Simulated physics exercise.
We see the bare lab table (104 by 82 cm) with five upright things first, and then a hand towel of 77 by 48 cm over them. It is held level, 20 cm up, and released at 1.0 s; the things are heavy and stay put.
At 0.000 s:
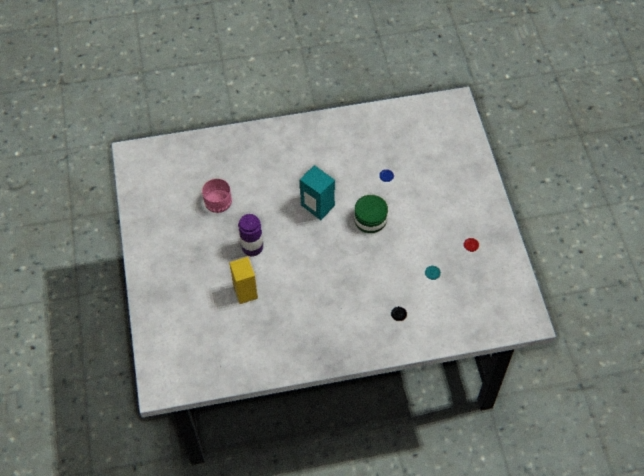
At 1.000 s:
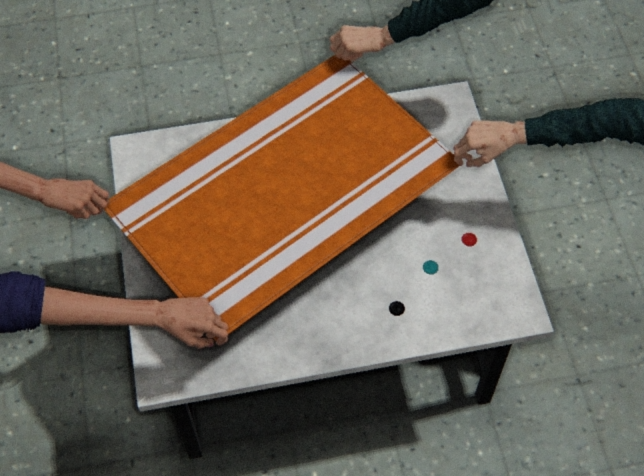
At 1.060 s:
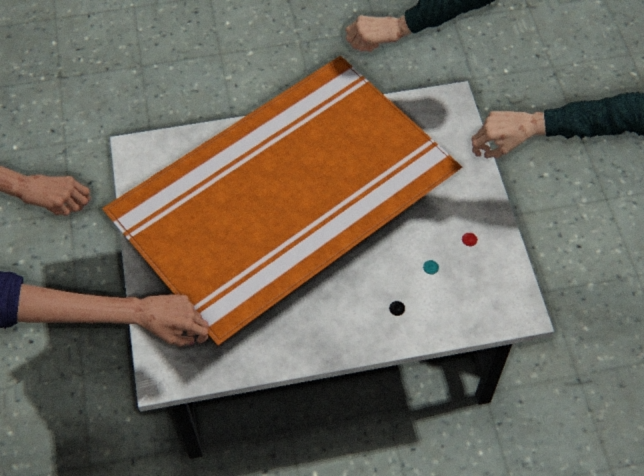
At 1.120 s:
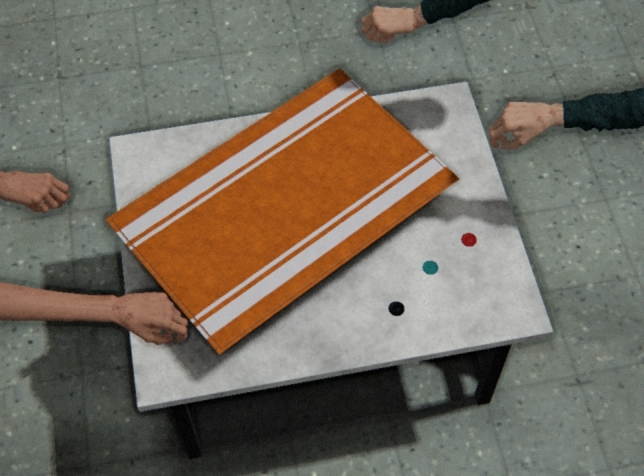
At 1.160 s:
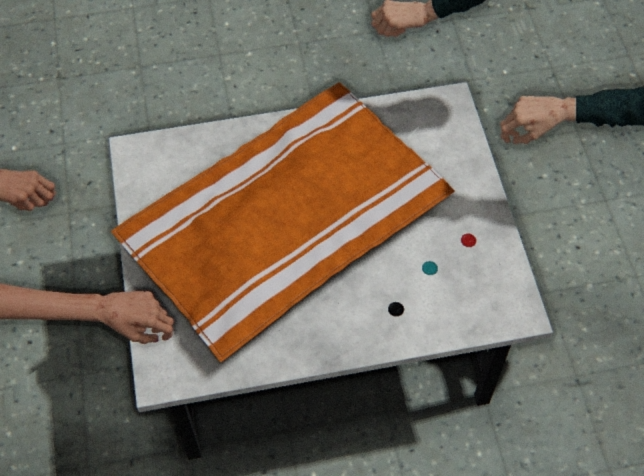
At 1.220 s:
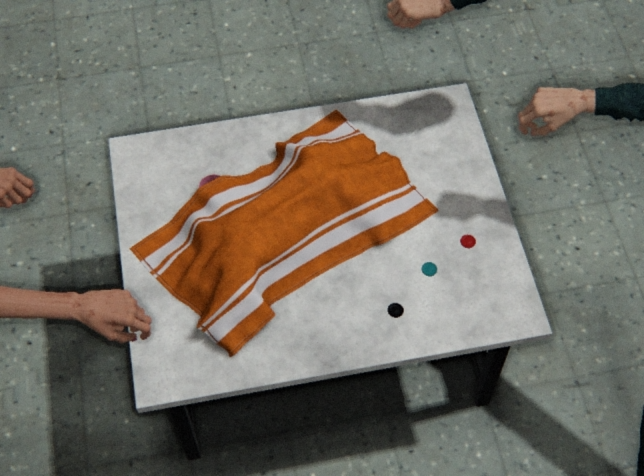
On a pale table holding a pink cup, teal box, yellow block, green canister, purple jar and small discs, two pairs of hands stretch an orange striped towel above the upright objects, then release it, and it sinks and crumples over them.
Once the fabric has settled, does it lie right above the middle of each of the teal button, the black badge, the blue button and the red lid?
The teal button: No, the black badge: No, the blue button: Yes, the red lid: No.
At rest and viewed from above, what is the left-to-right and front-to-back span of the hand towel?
It spans close to 80 centimetres sideways and close to 66 centimetres in depth.
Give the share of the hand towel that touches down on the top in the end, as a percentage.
About 25 percent of it.
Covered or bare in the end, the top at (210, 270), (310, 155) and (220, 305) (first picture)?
Going through the three points in turn, they end up concealed, concealed and concealed.
By 1.4 s, 20 % of it is down, spanning 81 by 67 cm, above blue button.
By 1.6 s, 20 % of it is down, spanning 81 by 65 cm, above blue button.
By 1.7 s, 25 % of it is down, spanning 81 by 65 cm, above blue button.
By 1.9 s, 25 % of it is down, spanning 81 by 65 cm, above blue button.
By 2.7 s, 25 % of it is down, spanning 81 by 65 cm, above blue button.
